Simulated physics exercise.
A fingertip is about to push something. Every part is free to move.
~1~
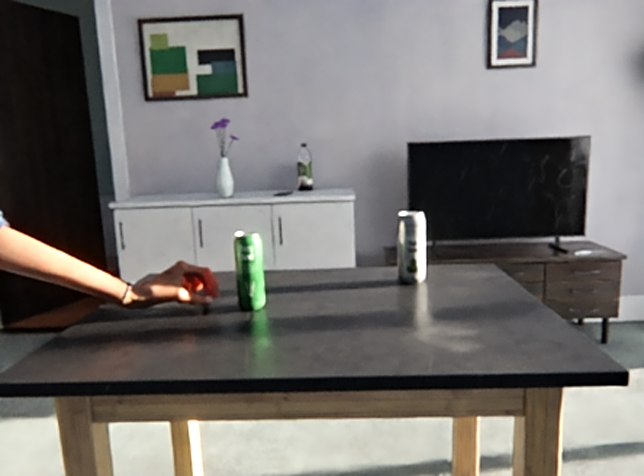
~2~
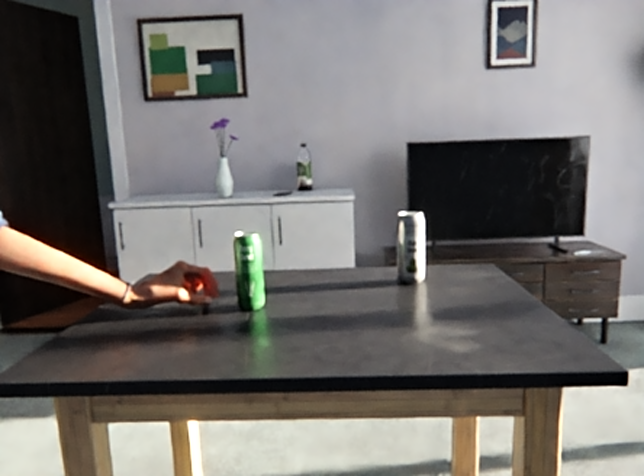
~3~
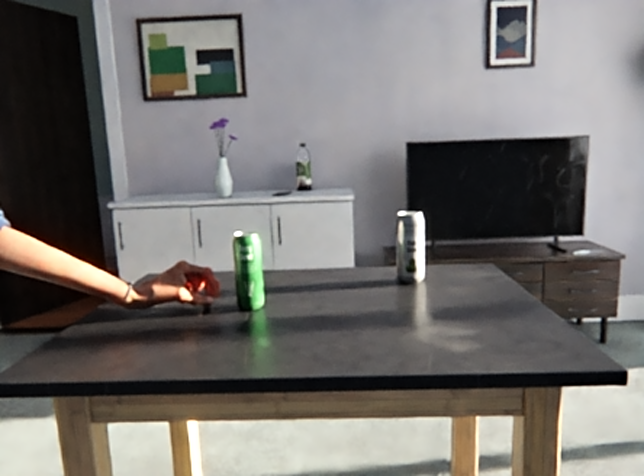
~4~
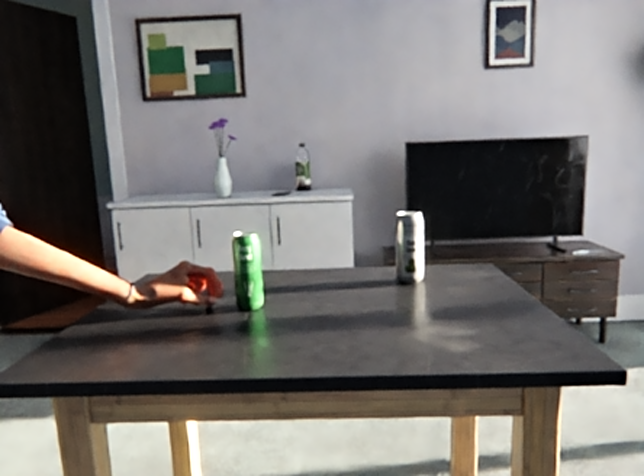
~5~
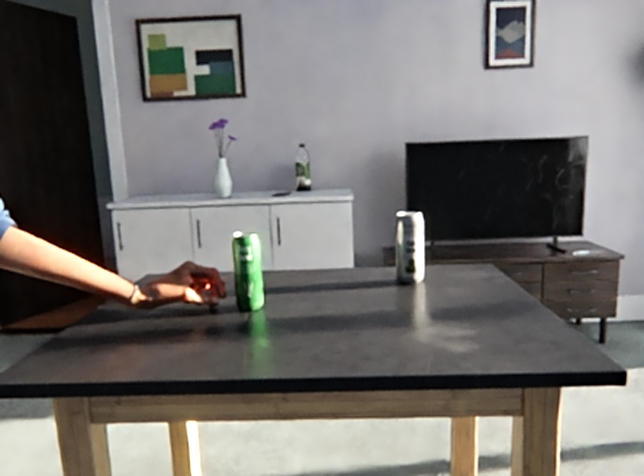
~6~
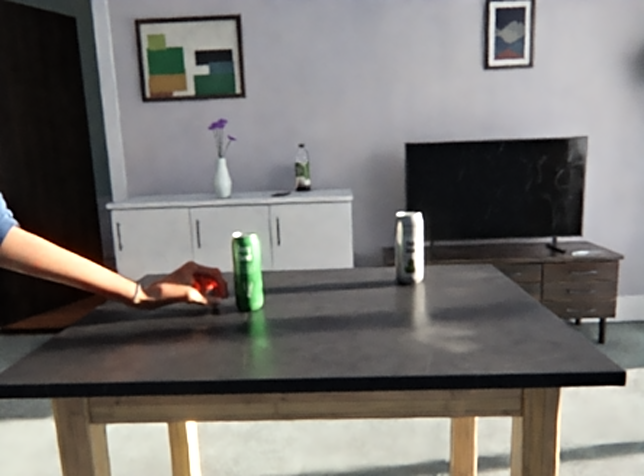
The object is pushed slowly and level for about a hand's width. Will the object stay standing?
Yes: Most likely it stays erect.
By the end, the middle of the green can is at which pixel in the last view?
End position, last frame: About (307, 270).
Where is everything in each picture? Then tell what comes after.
Green can (249, 271), in the first frame.
Green can (249, 272), in the second frame.
Green can (248, 271), in the third frame.
Green can (248, 272), in the fourth frame.
Green can (248, 272), in the fifth frame.
Green can (247, 272), in the sixth frame.
Then, 0.70 s later than the last frame, green can moved about its own width near (264, 271).
Then, 1.30 s later than the last frame, green can moved about its own width near (288, 270).
When it is over, moved from the start, green can. End places, in pixels of the last picture, green can near (307, 270).
